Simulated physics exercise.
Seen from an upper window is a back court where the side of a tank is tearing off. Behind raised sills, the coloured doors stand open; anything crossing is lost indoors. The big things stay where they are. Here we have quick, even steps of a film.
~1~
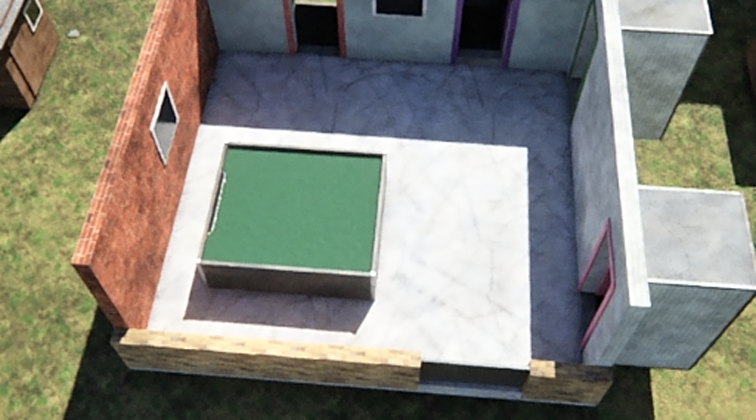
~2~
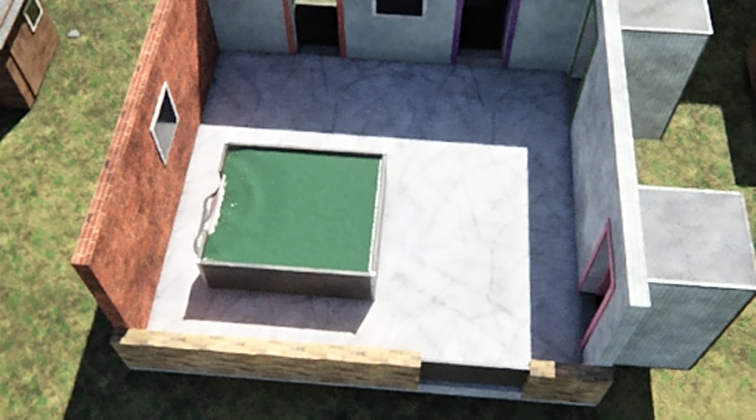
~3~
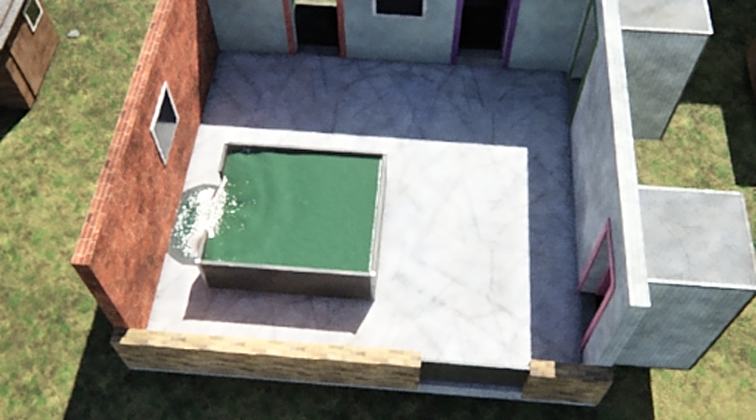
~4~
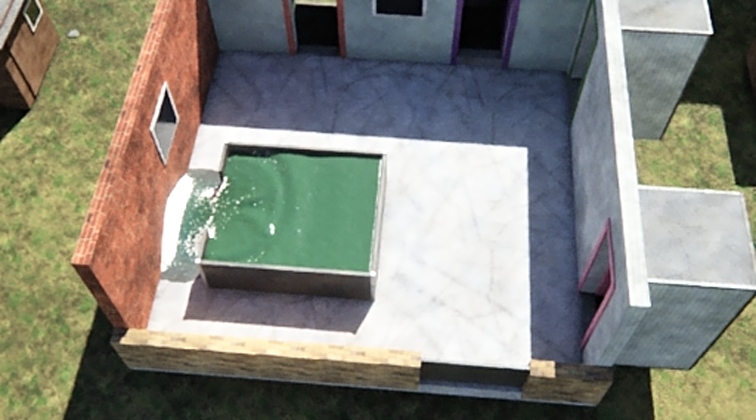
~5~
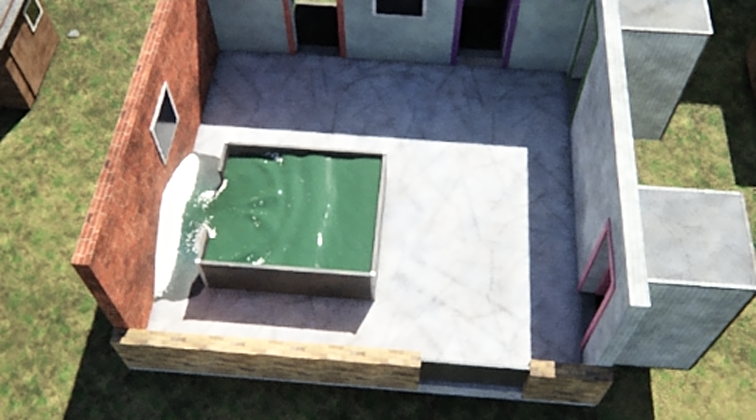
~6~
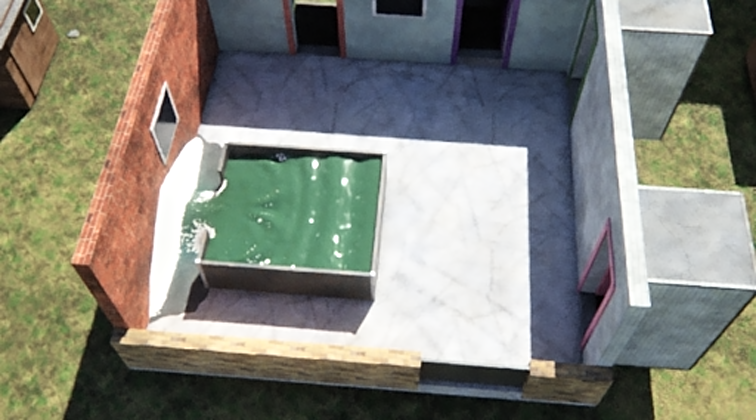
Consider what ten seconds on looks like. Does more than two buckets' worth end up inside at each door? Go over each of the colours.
In order: The green door will let in an allowed amount. The pink door will let in too much. The purple door will let in an allowed amount. The red door will let in too much.
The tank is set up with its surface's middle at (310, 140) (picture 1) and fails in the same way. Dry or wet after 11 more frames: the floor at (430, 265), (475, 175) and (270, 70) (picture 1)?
Spared, spared, hit.
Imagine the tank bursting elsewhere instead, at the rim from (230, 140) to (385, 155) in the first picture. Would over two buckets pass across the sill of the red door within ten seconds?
In that case red beats the mark.
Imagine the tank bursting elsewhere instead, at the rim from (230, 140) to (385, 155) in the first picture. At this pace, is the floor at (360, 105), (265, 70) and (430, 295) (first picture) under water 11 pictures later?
Spot one ends up deluged, spot two deluged, spot three untouched by the spill.
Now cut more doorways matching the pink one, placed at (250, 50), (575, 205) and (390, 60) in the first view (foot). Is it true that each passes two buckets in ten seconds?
Log: Door one is above the limit; door two is below the limit; door three is below the limit.
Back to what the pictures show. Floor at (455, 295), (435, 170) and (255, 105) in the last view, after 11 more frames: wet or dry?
First spared, then spared, then swamped.
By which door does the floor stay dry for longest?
My answer: The green-painted one.
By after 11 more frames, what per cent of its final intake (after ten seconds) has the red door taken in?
It works out at roughly 5 percent of the ten-second total.
A moment on, water covers 20 % of the floor; the green door not reached, the pink door not reached, the purple door not reached, the red door not reached.
Next, water covers 35 % of the floor; the green door not reached, the pink door not reached, the purple door not reached, the red door under two buckets in.
Then, water covers 55 % of the floor; the green door not reached, the pink door not reached, the purple door wet at the sill, nothing in, the red door far over two buckets in.
Later, water covers 85 % of the floor; the green door wet at the sill, nothing in, the pink door far over two buckets in, the purple door wet at the sill, nothing in, the red door far over two buckets in.
In the end, water covers 95 % of the floor; the green door wet at the sill, nothing in, the pink door far over two buckets in, the purple door wet at the sill, nothing in, the red door far over two buckets in.
